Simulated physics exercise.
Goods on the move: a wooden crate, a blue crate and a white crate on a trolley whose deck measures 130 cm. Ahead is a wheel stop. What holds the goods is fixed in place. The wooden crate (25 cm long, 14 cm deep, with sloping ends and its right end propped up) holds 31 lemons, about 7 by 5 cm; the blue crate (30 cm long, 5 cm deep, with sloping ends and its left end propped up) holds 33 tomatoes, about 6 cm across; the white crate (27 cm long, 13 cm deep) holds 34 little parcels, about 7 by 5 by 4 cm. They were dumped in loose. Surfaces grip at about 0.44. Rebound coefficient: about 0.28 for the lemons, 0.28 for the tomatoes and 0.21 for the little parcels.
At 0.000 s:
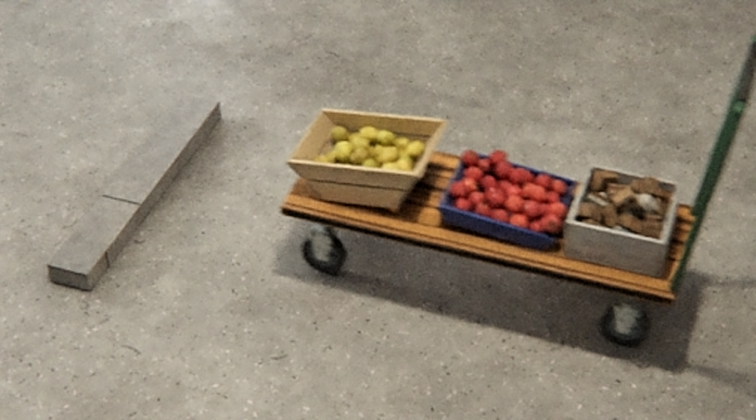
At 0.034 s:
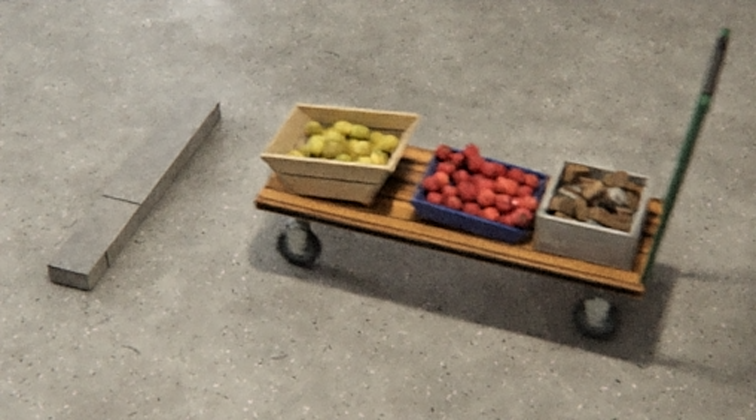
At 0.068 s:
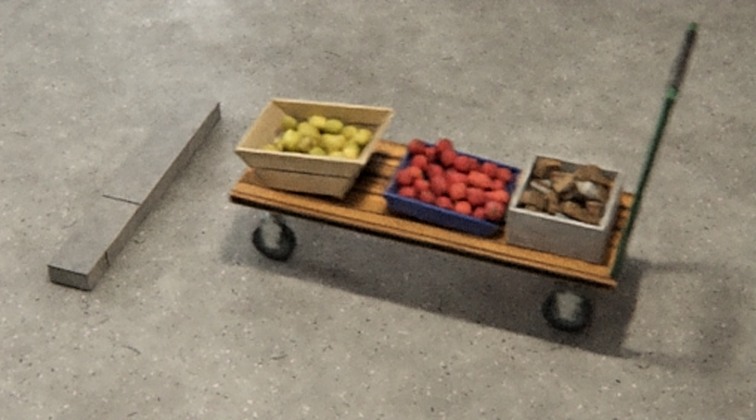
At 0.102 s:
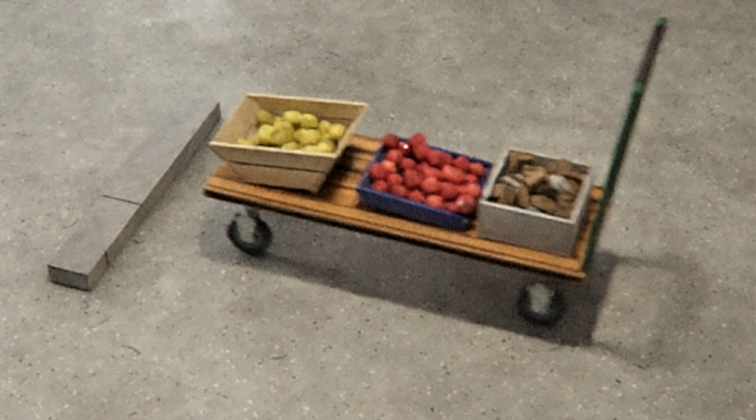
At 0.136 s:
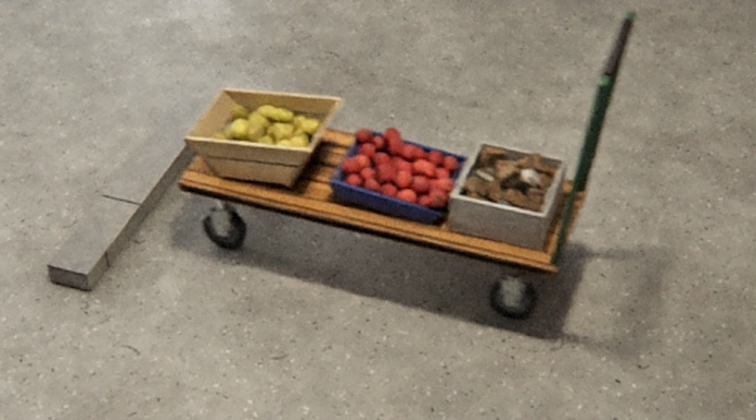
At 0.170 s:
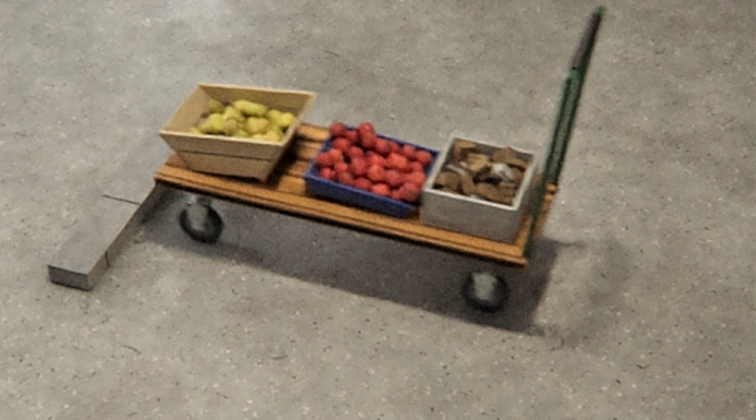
The clip shows a trolley with a green handle rolling steadily left across a grey floor, carrying a wooden crate of yellow fruit, a blue crate of red produce and a white crate of small brown items, nearing a low bar.
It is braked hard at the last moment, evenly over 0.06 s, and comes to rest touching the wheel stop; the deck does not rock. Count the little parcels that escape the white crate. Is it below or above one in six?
Out of the white crate go fewer than one in six of the little parcels.
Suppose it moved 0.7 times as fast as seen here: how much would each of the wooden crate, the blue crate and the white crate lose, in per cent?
Then wooden crate 0, blue crate 20, white crate 0 per cent.
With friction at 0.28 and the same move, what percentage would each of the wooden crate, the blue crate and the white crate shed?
In that case wooden crate 30, blue crate 50, white crate 10 per cent.
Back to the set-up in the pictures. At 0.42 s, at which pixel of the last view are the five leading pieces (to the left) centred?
Around (122, 75).
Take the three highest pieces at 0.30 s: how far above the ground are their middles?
Roughly 52 cm.
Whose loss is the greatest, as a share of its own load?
The blue crate.
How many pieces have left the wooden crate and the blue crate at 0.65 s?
About: Wooden crate 6, blue crate 12.
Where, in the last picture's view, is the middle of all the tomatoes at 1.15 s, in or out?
Around (291, 147).
After 0.20 s, it begins to slow.
After 0.30 s, wooden crate 31 in, 0 out, blue crate 30 in, 3 out and white crate 34 in, 0 out.
After 0.42 s, wooden crate 27 in, 4 out, blue crate 22 in, 11 out and white crate 33 in, 1 out.
After 0.65 s, wooden crate 25 in, 6 out, blue crate 20 in, 13 out and white crate 33 in, 1 out.
Outcome (at 1.15 s), wooden crate 25 in, 6 out, blue crate 18 in, 15 out and white crate 33 in, 1 out. Asked share, 1 of 34, 3 per cent.
